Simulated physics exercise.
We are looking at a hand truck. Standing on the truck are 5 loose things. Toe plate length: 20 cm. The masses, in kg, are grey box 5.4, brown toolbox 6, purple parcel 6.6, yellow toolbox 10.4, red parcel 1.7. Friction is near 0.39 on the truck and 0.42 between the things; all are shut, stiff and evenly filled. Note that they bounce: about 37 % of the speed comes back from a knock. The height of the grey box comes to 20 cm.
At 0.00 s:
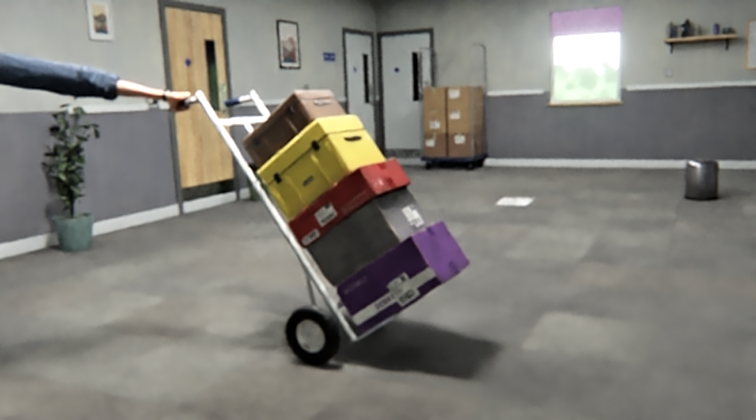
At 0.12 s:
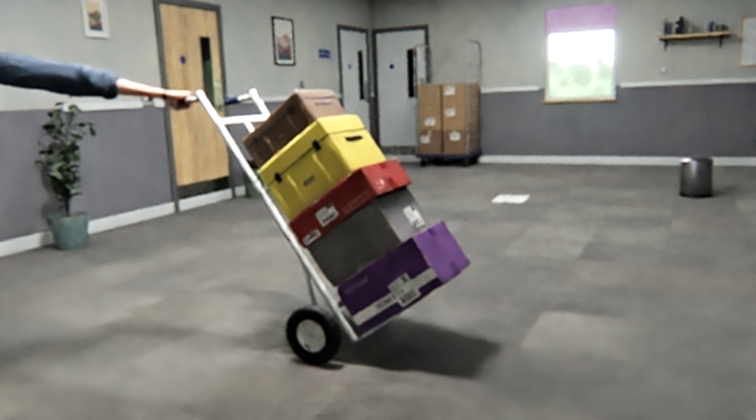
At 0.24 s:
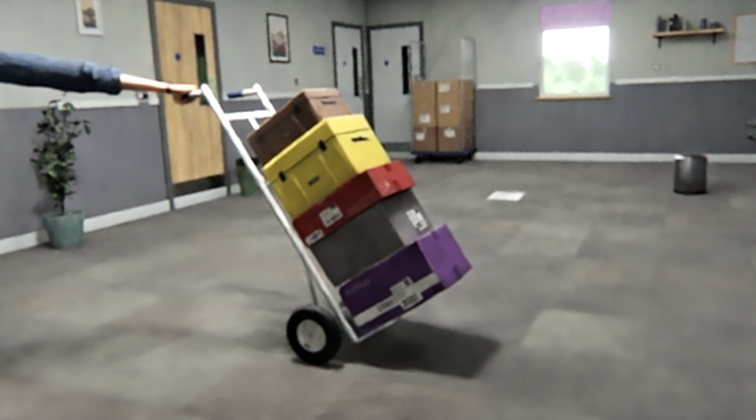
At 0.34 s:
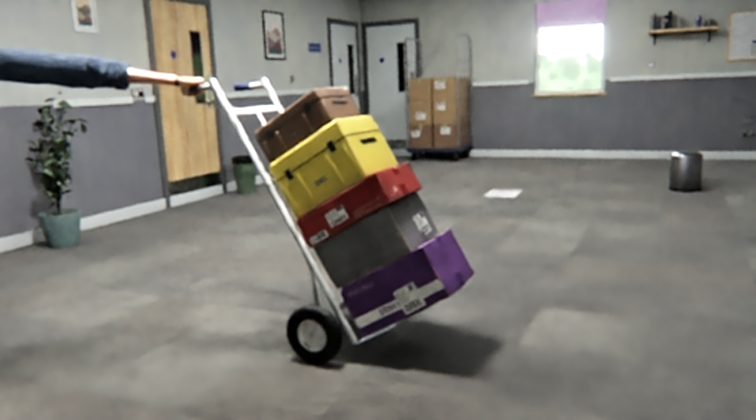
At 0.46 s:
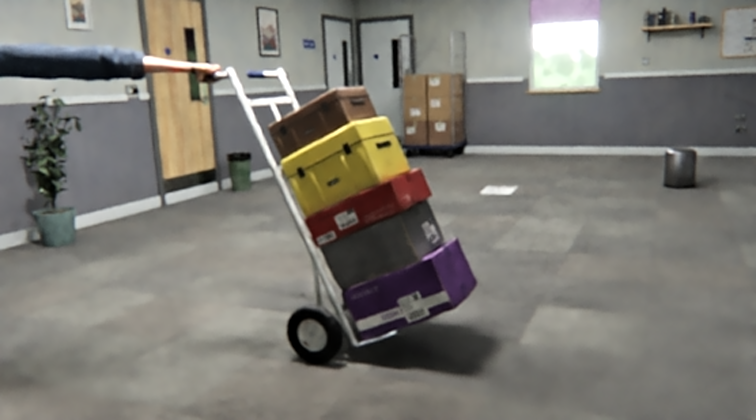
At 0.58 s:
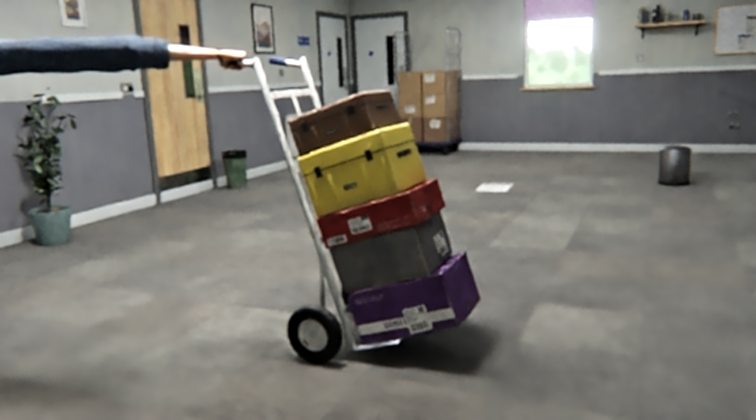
We see a hand truck leaning left, stacked with purple, grey, red, yellow and brown boxes, first staying tilted as the view shifts slightly, then swinging steadily toward upright while an outstretched arm on the left grips its handle.
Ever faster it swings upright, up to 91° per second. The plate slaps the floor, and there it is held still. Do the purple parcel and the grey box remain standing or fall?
The purple parcel ends up on its base. The grey box ends up on its base.
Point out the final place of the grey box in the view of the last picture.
At roughly (421, 275).
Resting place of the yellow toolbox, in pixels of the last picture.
At about (438, 190).
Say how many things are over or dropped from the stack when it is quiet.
Count: 0.
Around 0.98 s, truck upright; grey box tipped 4° against what carries it near (422, 274); brown toolbox tipped 4° against what carries it; yellow toolbox tipped 4° against what carries it.
Around 1.58 s, truck upright; grey box shifted 3 cm near (419, 274); brown toolbox shifted 19 cm; yellow toolbox shifted 11 cm.
Finally (3.1 s), not toppled but over 10 cm from the start, brown toolbox and yellow toolbox; the other 3 still in place (within 10 cm). Final places as that camera would see them, purple parcel near (420, 323), grey box near (421, 275).
